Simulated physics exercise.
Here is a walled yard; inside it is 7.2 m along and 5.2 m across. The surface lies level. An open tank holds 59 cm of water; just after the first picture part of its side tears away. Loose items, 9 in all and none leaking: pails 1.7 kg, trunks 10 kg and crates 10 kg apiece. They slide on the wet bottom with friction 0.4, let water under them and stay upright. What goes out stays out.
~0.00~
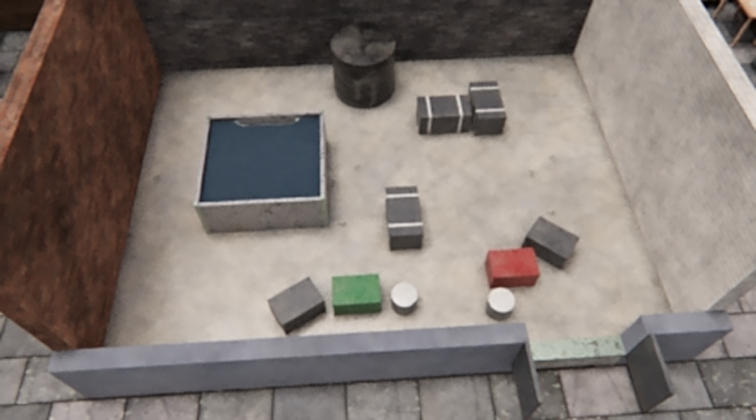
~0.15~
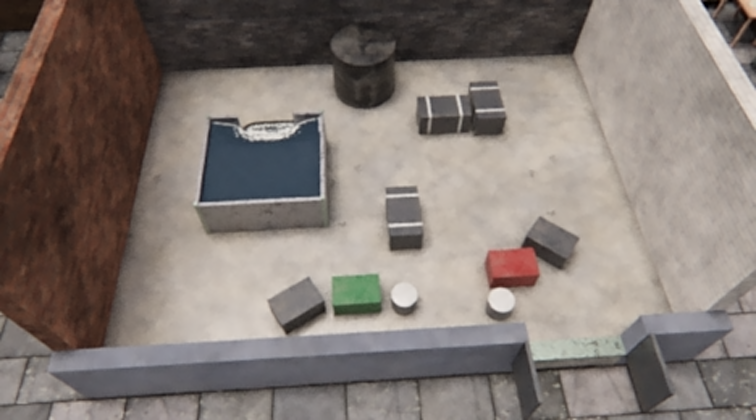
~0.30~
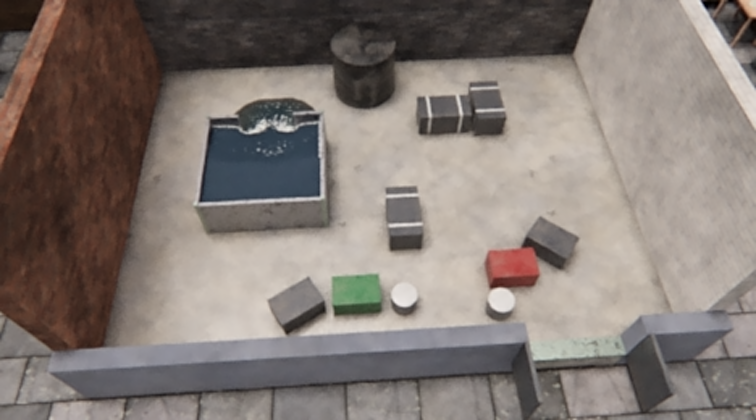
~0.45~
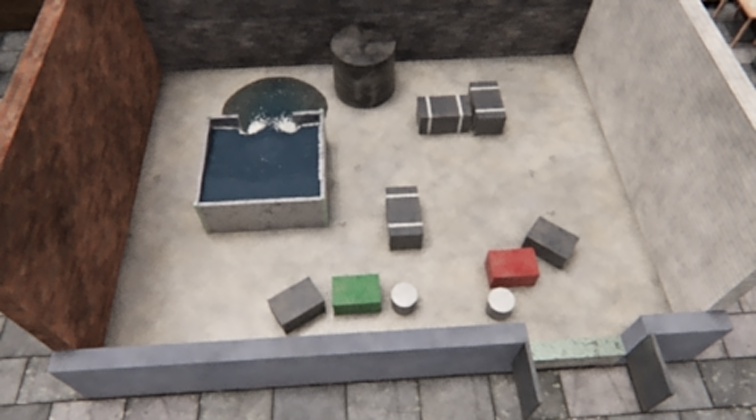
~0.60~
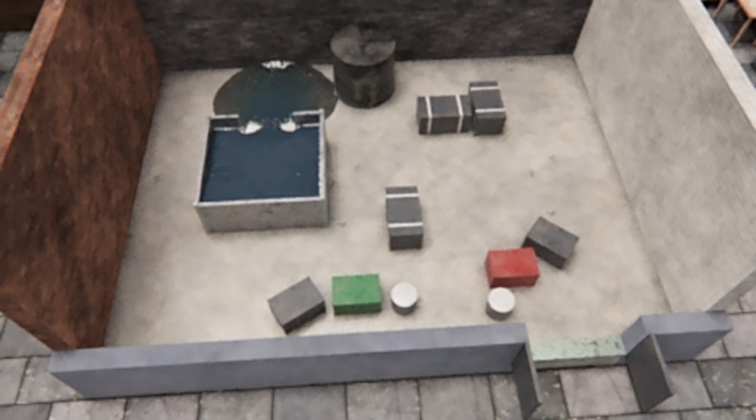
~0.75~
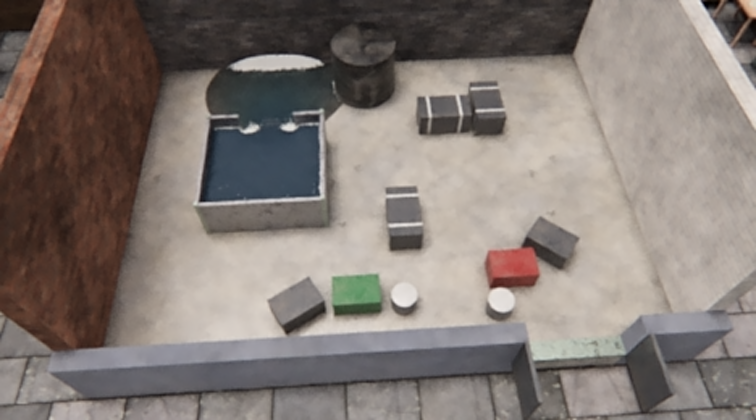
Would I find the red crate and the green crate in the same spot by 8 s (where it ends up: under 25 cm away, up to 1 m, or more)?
Red crate holds its place; green crate moves a short way.
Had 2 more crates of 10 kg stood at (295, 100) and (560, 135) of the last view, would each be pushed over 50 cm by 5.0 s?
In turn: Past it, less.
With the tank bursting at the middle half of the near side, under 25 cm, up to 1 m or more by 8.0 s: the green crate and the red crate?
In that case the green crate travels far, the red crate gets carried off.
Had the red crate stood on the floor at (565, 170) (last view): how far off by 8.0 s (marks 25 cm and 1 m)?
It barely shifts.
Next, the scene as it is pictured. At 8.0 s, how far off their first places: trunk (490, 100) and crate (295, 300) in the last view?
In that order: 0 cm, 60 cm.
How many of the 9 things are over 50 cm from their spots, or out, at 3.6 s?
I count 0.
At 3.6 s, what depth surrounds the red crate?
Roughly 0 cm.
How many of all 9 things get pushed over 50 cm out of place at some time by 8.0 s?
2 of them.
After 1.6 s the red crate is near (514, 262), 0.0 m from its start, aground; the green crate is near (356, 289), 0.0 m from its start, aground; 0 of 9 are out; 0 afloat.
After 3.6 s the red crate is near (514, 262), 0.0 m from its start, aground; the green crate is near (356, 289), 0.0 m from its start, aground; 0 of 9 are out; 0 afloat.
After 5.6 s the red crate is near (514, 262), 0.0 m from its start, aground; the green crate is near (356, 289), 0.0 m from its start, aground; 0 of 9 are out; 0 afloat.
After 8.0 s the red crate is near (514, 262), 0.0 m from its start, aground; the green crate is near (390, 274), 0.5 m from its start, aground; 0 of 9 are out; 2 afloat.
